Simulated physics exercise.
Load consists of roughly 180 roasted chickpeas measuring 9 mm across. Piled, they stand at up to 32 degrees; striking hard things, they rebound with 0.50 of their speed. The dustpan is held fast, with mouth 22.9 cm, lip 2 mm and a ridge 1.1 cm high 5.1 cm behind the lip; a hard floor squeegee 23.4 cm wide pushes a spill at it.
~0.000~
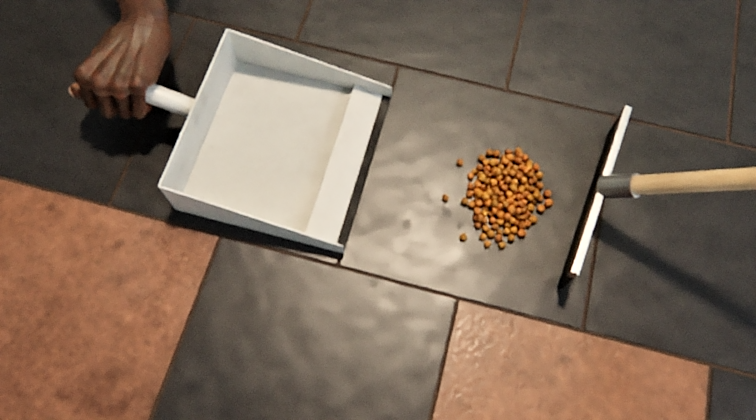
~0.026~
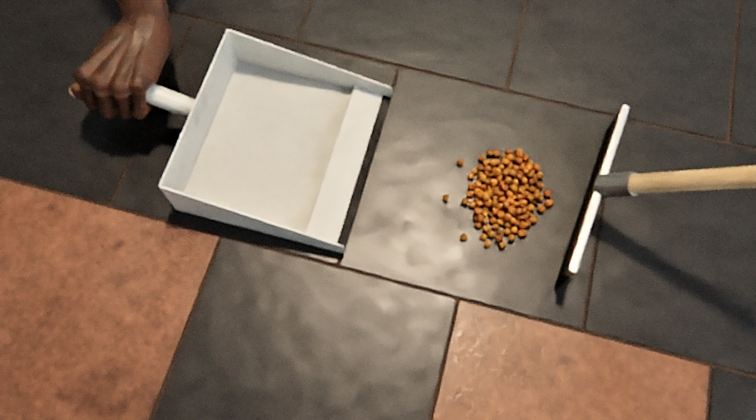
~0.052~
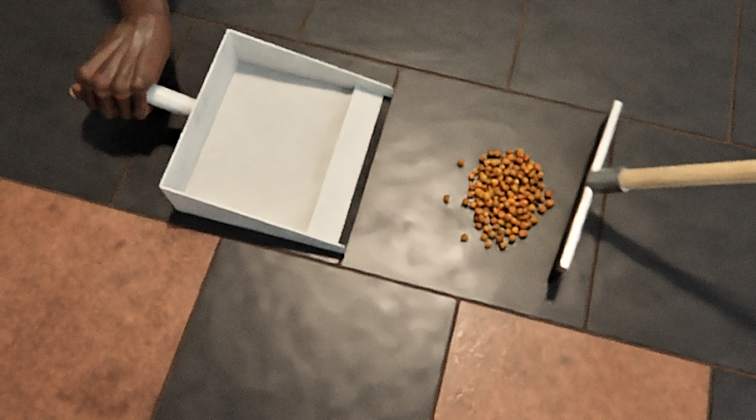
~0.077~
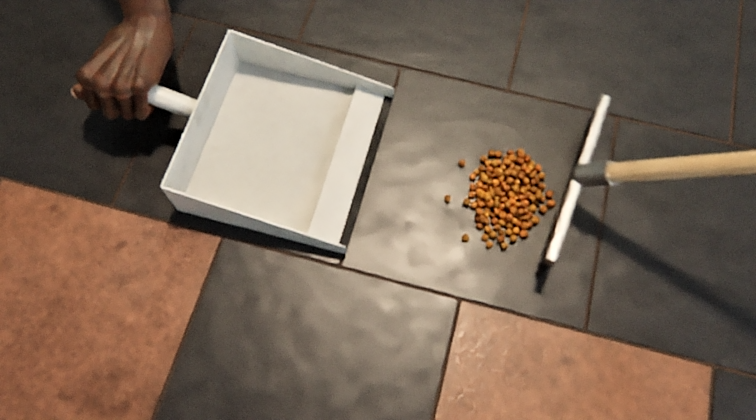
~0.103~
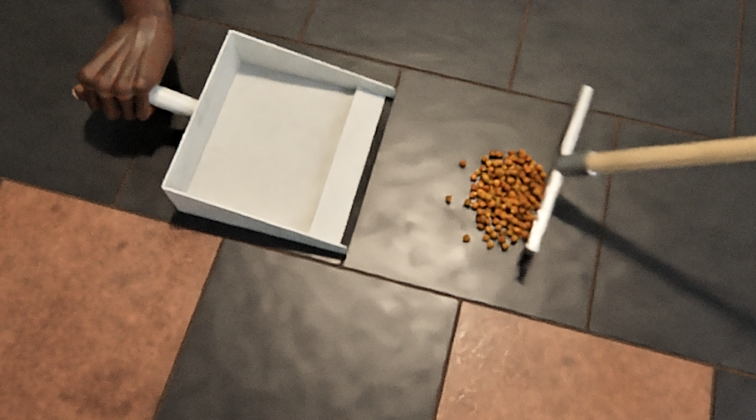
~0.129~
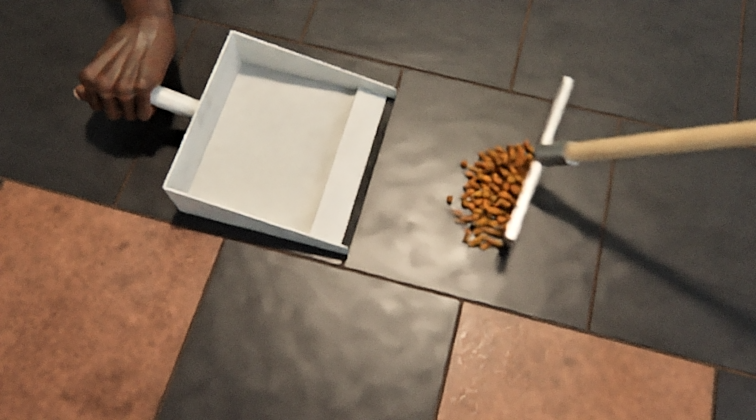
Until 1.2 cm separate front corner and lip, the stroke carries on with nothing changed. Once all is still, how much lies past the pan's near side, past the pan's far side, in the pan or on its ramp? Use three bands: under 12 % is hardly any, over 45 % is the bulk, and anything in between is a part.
Past the pan's near side: Hardly any, past the pan's far side: A part, in the pan or on its ramp: The bulk.
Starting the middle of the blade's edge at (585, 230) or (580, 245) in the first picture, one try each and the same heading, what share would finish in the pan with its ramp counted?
About 55 and 50 per cent.
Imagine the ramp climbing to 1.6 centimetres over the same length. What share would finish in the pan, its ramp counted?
With that ramp, near 50 per cent.
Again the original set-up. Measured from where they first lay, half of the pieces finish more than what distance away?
Roughly 22 centimetres.
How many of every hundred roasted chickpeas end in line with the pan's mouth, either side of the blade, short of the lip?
About 25 per cent.
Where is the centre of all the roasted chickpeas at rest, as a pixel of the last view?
I'd put it at about (369, 125).
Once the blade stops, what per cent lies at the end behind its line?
Around 5 in a hundred.
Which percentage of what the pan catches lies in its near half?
Something like 20 in a hundred.
After 0.22 s, middle of the blade 10 cm from the lip; 0 % over the lip, far side 5 %, near side 0 %.
Then, at 0.29 s, middle of the blade 4 cm from the lip; 15 % over the lip, far side 15 %, near side 0 %.
After 0.49 s, middle of the blade 3 cm from the lip; 60 % over the lip, far side 20 %, near side 5 %.
At rest (1.3 s), near side 5 %, far side 15 %, pan 55 %, in front of the lip or behind the blade 25 %.
